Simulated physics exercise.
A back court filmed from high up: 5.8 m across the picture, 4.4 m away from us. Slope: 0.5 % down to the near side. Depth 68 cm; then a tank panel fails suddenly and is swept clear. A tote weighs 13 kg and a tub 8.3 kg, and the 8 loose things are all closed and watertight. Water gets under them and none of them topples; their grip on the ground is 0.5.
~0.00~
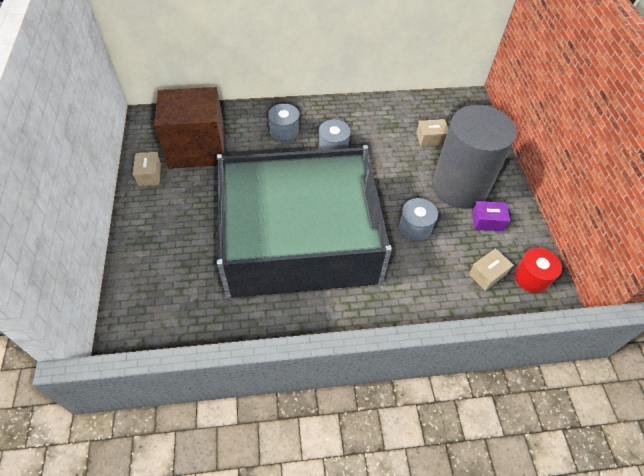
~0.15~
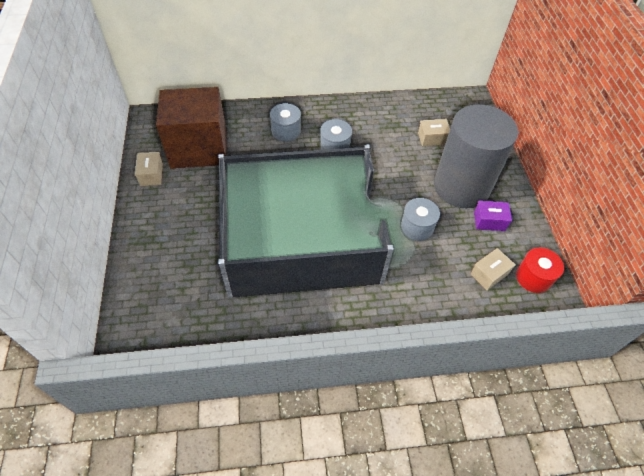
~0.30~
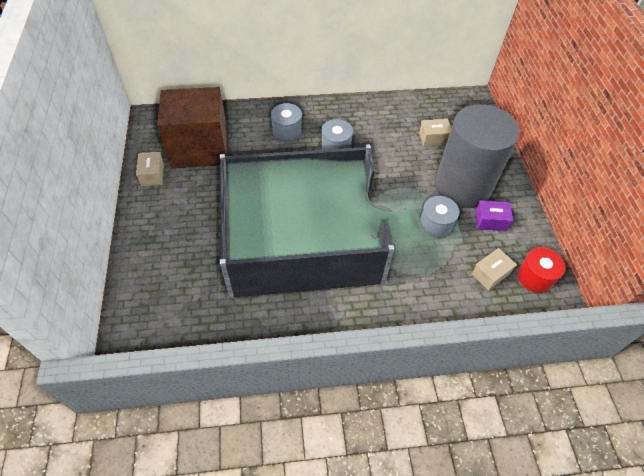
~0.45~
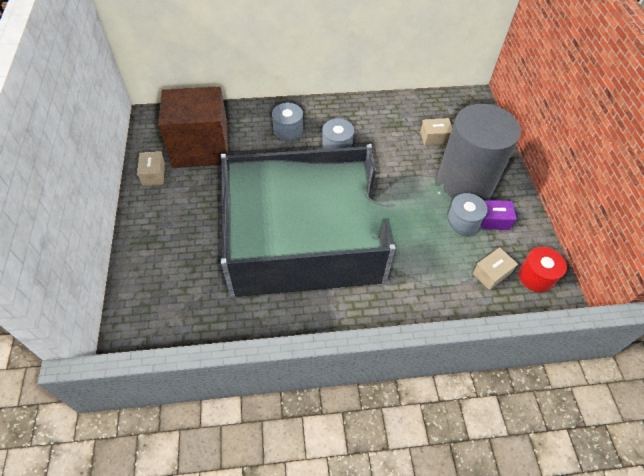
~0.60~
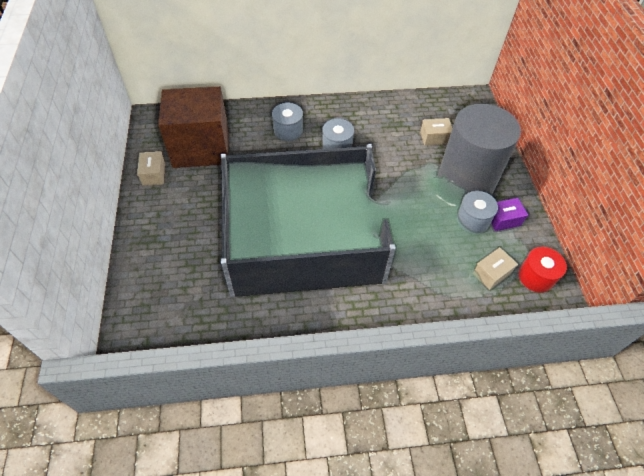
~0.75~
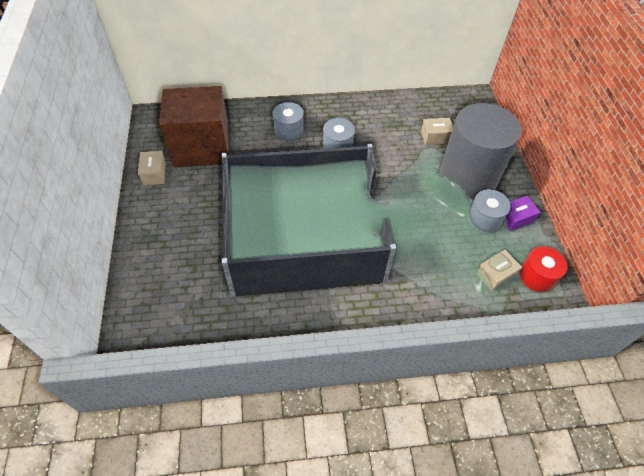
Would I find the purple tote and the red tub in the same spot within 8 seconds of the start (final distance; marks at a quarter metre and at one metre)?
The purple tote is swept a long way; the red tub is swept a long way.
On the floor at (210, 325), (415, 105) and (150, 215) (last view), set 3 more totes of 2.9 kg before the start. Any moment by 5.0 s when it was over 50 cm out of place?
In the order listed: Across the line; across the line; behind the line.
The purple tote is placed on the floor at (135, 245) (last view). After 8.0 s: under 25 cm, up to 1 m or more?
By that time it covers a moderate distance.
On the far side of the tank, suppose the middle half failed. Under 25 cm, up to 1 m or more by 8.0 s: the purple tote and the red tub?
The purple tote would remain almost still and the red tub would be washed far off.
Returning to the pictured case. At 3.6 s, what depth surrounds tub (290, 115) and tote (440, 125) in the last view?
Some 2 cm at the first, some 10 cm at the second.
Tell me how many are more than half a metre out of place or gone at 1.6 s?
I count 3 of them.
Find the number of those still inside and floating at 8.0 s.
My tally comes to 5.
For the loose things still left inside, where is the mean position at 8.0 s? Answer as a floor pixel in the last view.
Near (303, 168).
After 1.6 s the purple tote is near (537, 189), 0.6 m from its start, afloat; the red tub is near (591, 277), 0.5 m from its start, afloat; 4 afloat.
After 3.6 s the purple tote is near (462, 120), 1.7 m from its start, aground; the red tub is near (349, 304), 2.5 m from its start, afloat; 3 afloat.
After 5.6 s the purple tote is near (448, 141), 1.3 m from its start, aground; the red tub is near (117, 279), 5.0 m from its start, afloat; 1 afloat.
After 8.0 s the purple tote is near (442, 142), 1.3 m from its start, aground; the red tub is near (143, 180), 5.1 m from its start, afloat; 5 afloat.
